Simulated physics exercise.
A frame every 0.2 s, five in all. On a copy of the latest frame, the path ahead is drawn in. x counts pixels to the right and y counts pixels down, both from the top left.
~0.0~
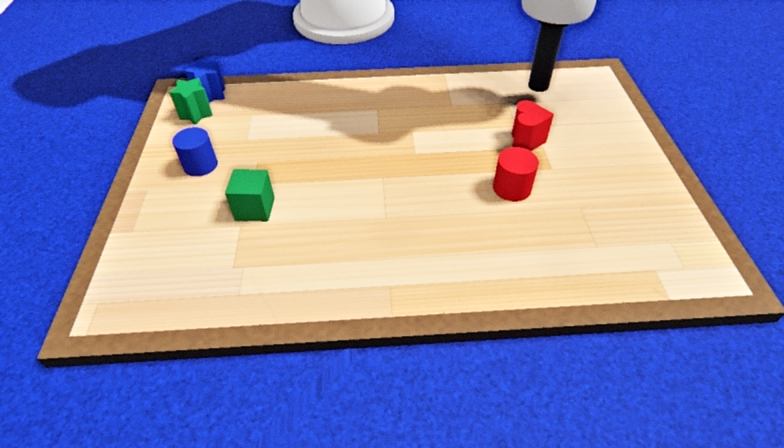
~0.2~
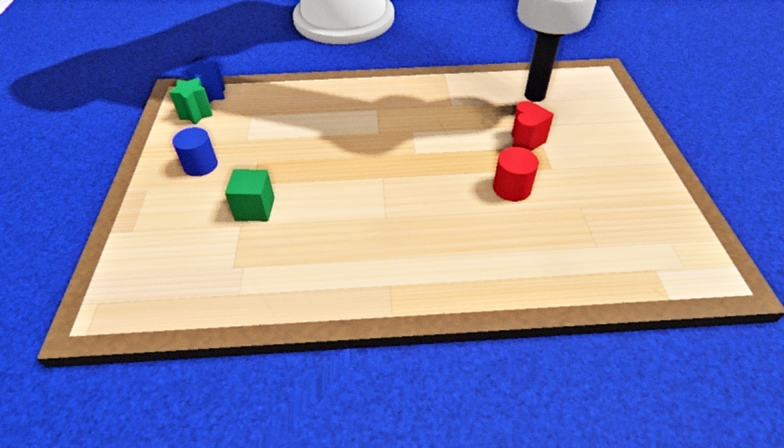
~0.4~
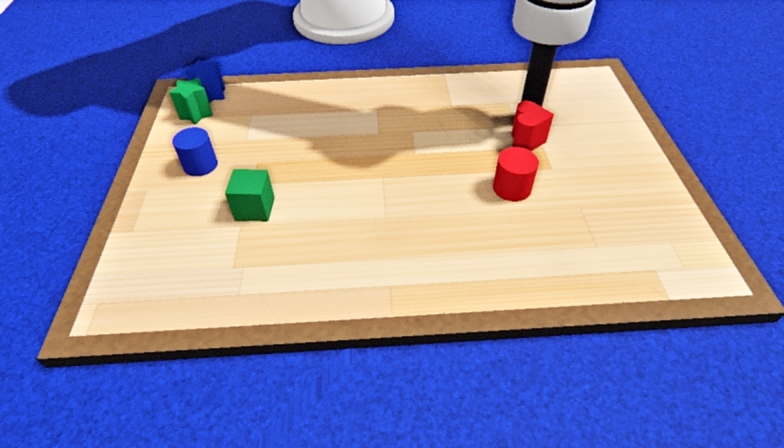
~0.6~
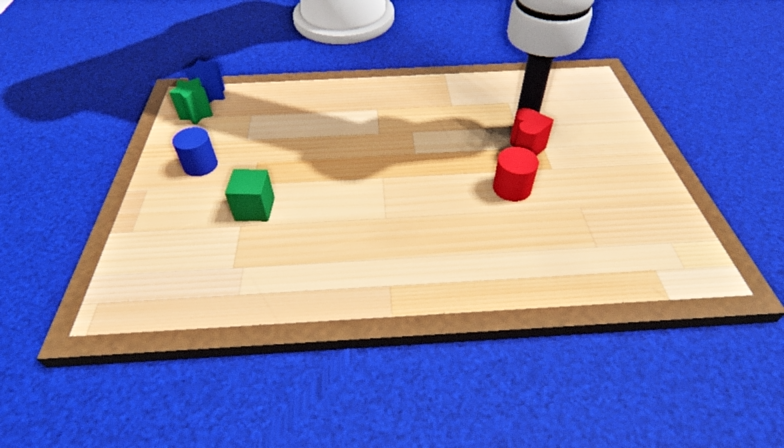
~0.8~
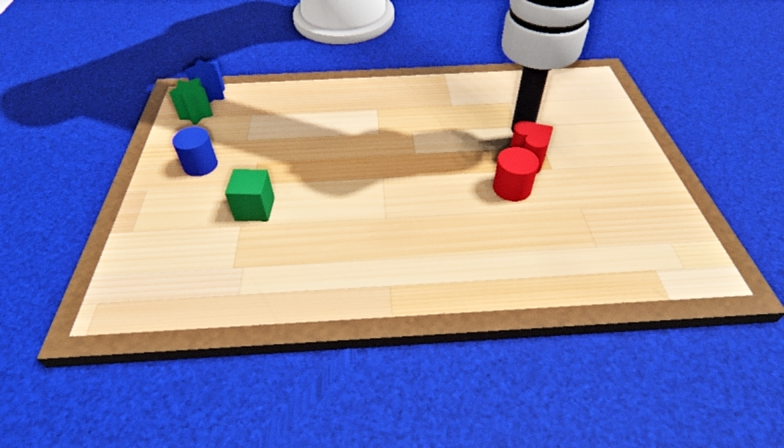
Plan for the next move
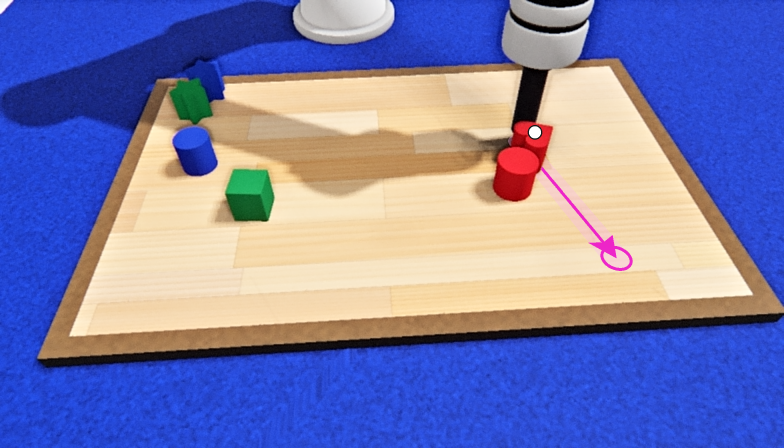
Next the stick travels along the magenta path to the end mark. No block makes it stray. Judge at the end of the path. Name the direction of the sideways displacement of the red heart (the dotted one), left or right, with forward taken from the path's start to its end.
Answer: Right.
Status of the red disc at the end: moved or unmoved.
At the end, its place is different.
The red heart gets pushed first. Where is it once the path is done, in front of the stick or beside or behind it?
The stick has moved past the red heart by the time the path ends.
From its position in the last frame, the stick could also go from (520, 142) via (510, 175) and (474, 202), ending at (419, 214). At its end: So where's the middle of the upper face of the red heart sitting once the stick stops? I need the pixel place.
At the end it should sit near (547, 155).
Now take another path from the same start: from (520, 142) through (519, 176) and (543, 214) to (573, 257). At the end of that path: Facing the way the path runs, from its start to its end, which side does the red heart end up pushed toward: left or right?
That's a shift to the left.
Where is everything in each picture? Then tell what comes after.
In the first frame, tip of the stick (538, 87), middles of tops, red disc (519, 160), red heart (533, 113).
In the second frame, stick (535, 96), nothing pushed.
In the third frame, stick (531, 107), nothing pushed.
In the fourth frame, stick (527, 118), red heart (533, 120).
In the fifth frame, stick (522, 130), red disc (519, 160), red heart (535, 132).
The line goes in a line from (520, 142) to (616, 258); the dot is on the red heart.
On the path given first. One third of the way, stick (551, 164); red disc (516, 167); red heart (553, 167), turned 20° clockwise.
Two thirds of the way, stick (585, 203); red disc (516, 168); red heart (553, 183), turned 45° clockwise.
At the end, stick (622, 247); red disc (516, 168); red heart (553, 183), turned 45° clockwise.
